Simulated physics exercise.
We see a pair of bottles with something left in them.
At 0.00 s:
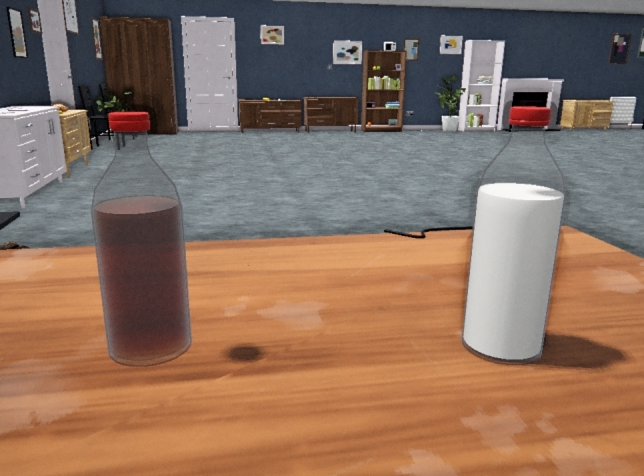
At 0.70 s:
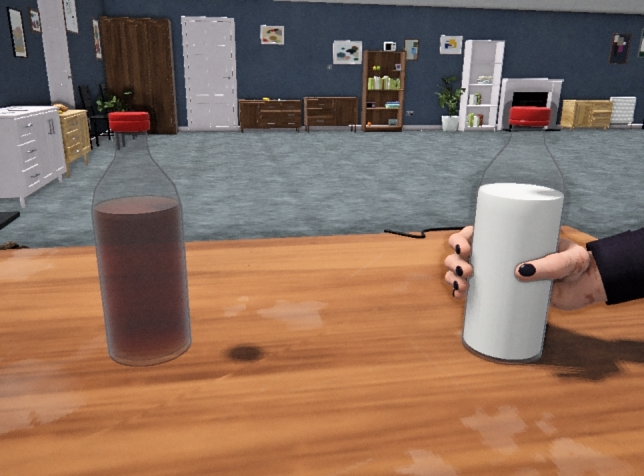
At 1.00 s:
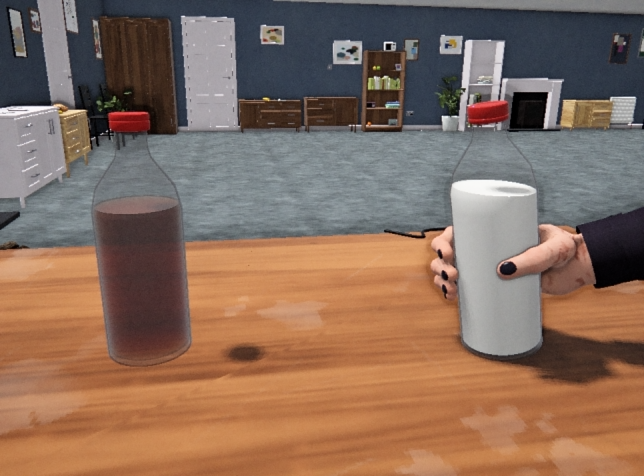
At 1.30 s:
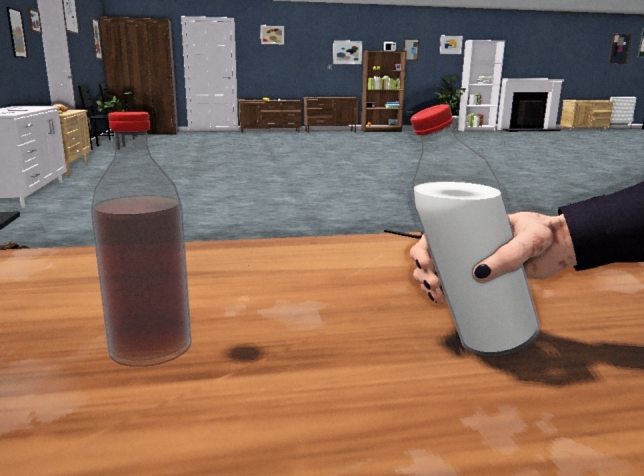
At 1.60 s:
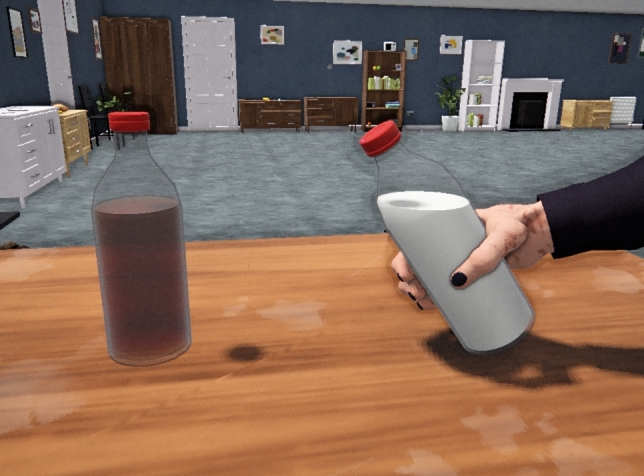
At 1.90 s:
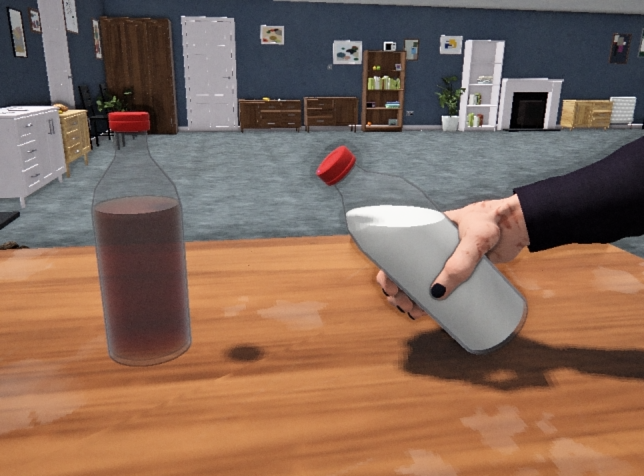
In a large room with blue walls, two capped bottles stood on a wooden table, one dark and one white, before a hand gripped the white one on the right and tilted it leftward.
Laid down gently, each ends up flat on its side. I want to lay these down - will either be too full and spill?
Left bottle: It is fine. Right bottle: It is fine.
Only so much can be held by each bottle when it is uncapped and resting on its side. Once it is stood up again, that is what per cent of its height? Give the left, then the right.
The first comes to close to 26 in a hundred, the second to 26.
After 2.6 s, the right bottle is nearly down; right bottle, all still inside.
After 3.6 s, the right bottle lies flat; right bottle, all still inside.
After 6.5 s, both lie flat; right bottle, all still inside; left bottle, all still inside.
